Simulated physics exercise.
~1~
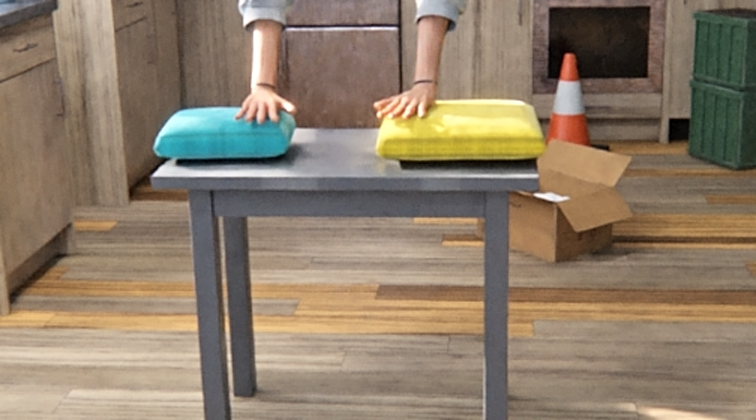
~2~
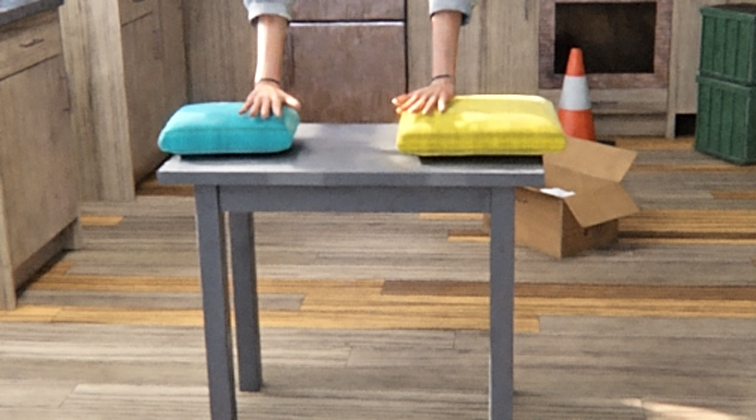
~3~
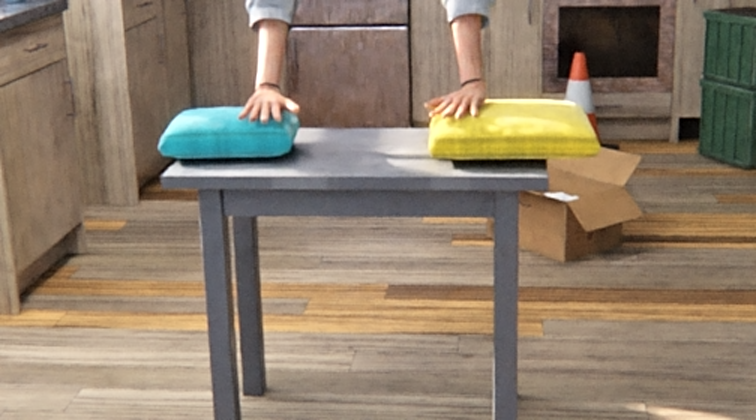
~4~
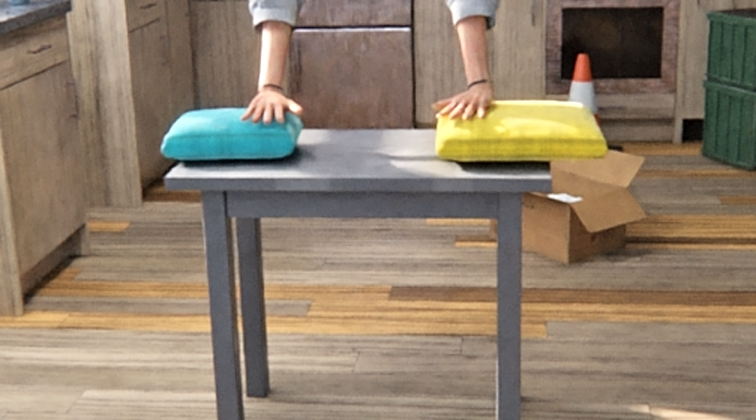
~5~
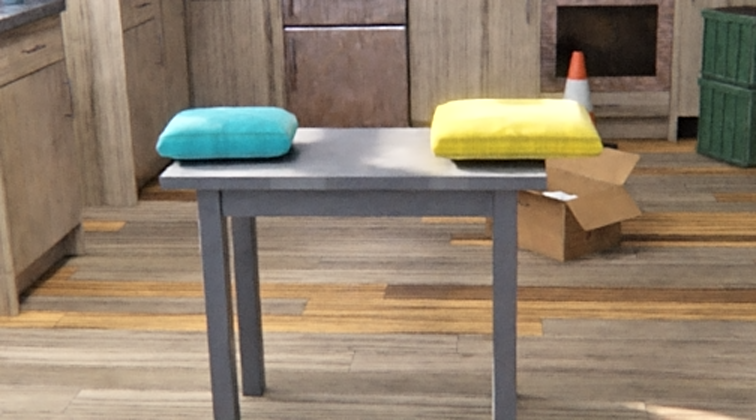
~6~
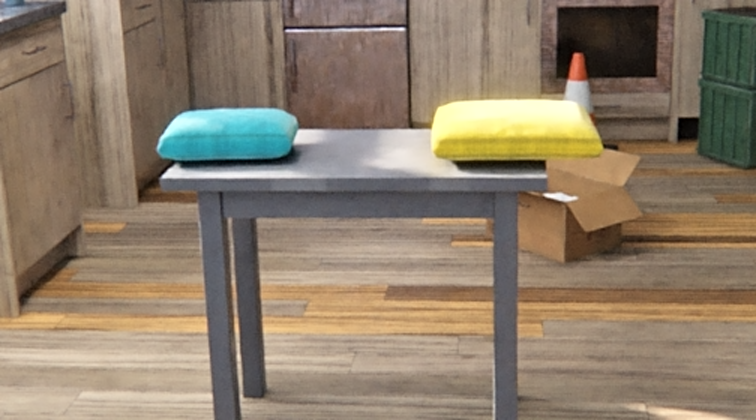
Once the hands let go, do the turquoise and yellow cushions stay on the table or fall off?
Both stay on the table. The turquoise one rests at the left end and the yellow one holds its place, sticking out past the right edge.
Hands slide a yellow cushion right, away from a turquoise one, leaving both on the table.
